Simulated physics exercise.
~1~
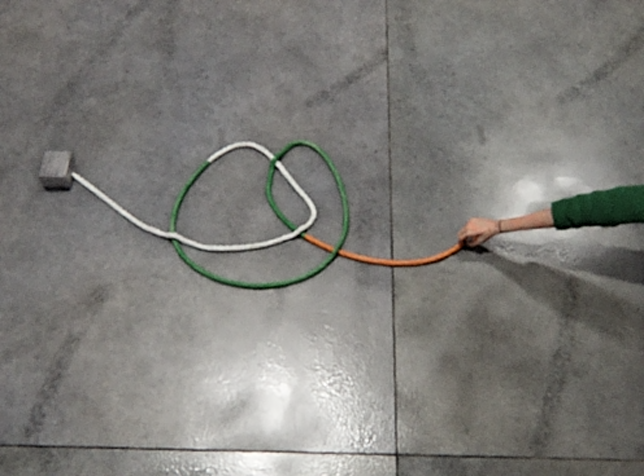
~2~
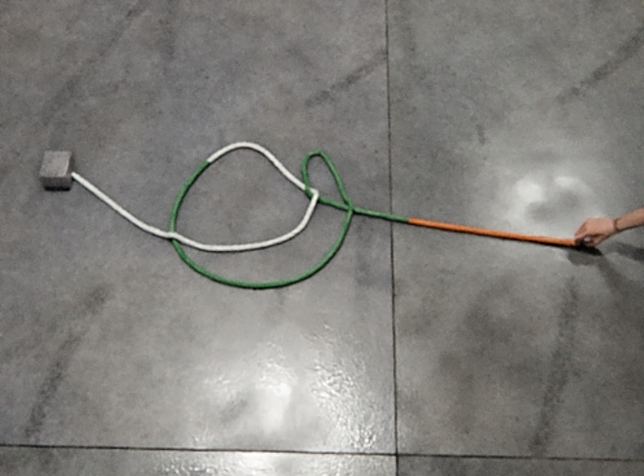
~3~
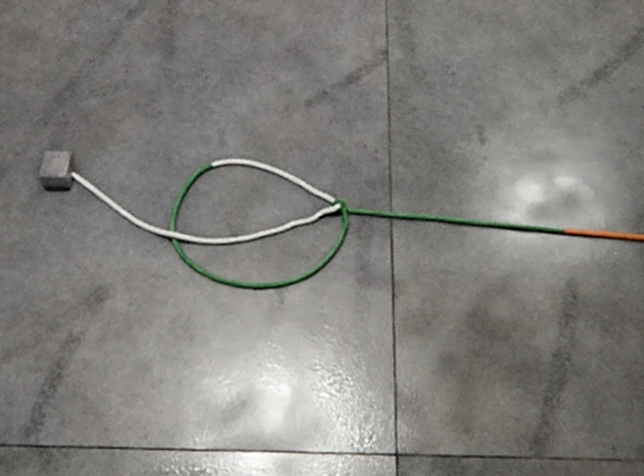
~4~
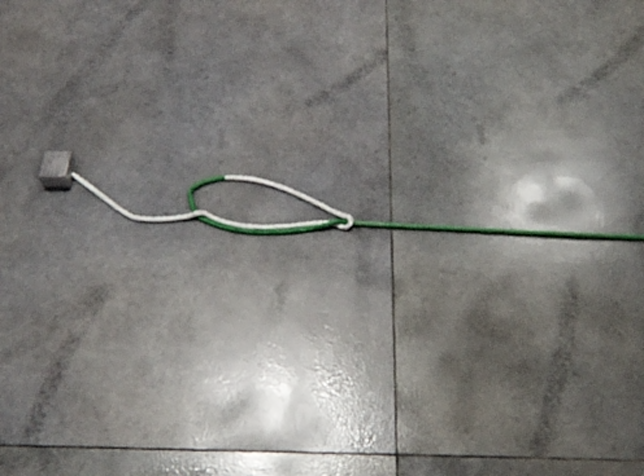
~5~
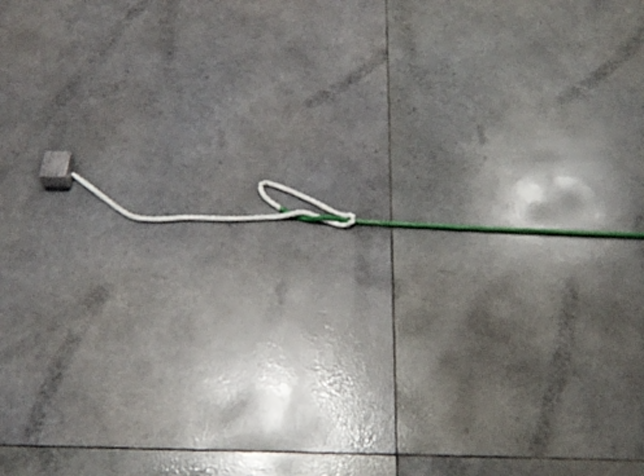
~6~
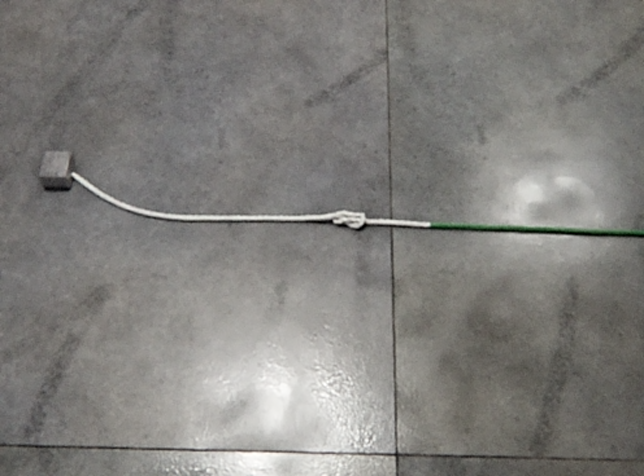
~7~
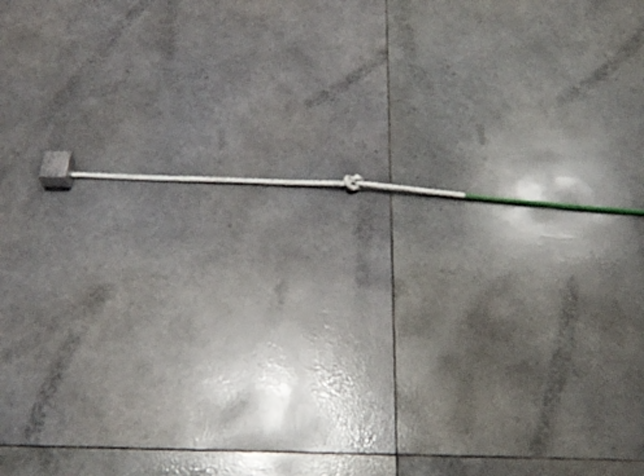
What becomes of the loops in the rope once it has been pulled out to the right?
They do not fall away. They draw together and tighten into a small knot in the white part of the rope.
